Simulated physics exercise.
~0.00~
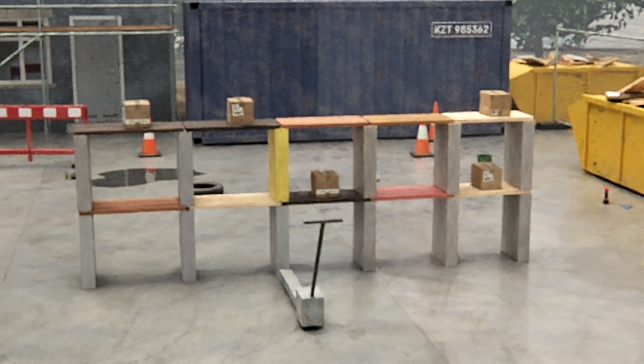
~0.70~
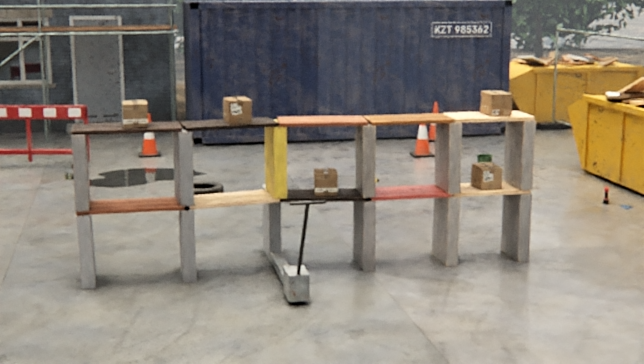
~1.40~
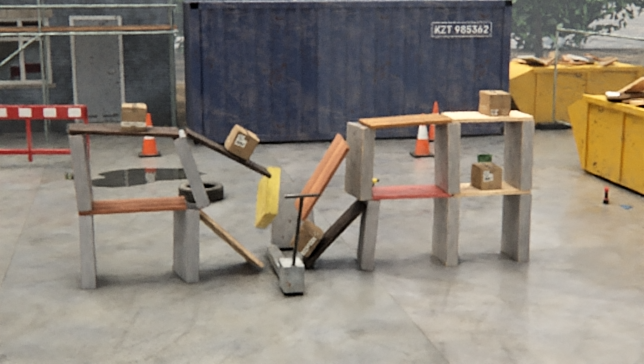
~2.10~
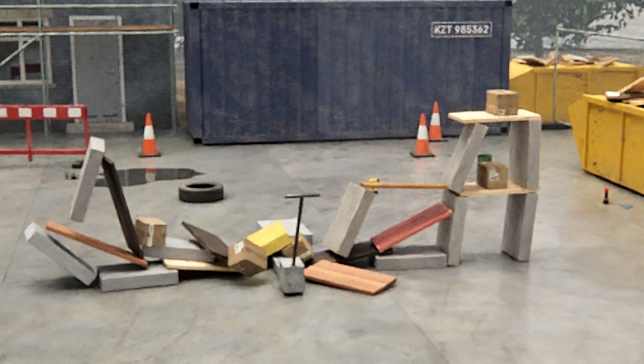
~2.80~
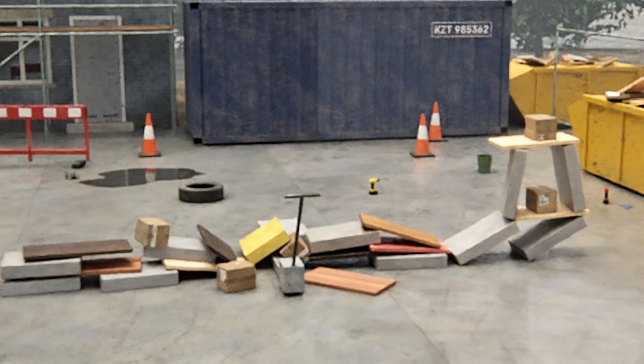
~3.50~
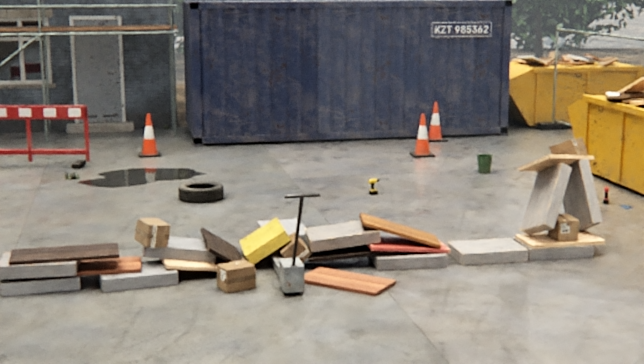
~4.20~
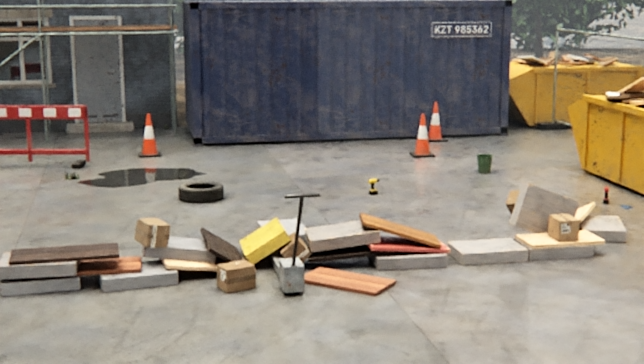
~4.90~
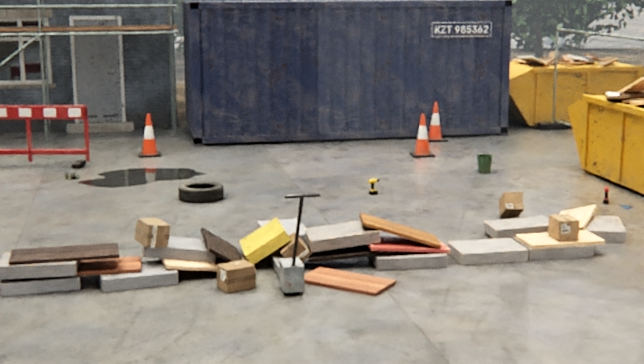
A long two-tier row of blocks and boards collapses completely after a jack knocks its base.
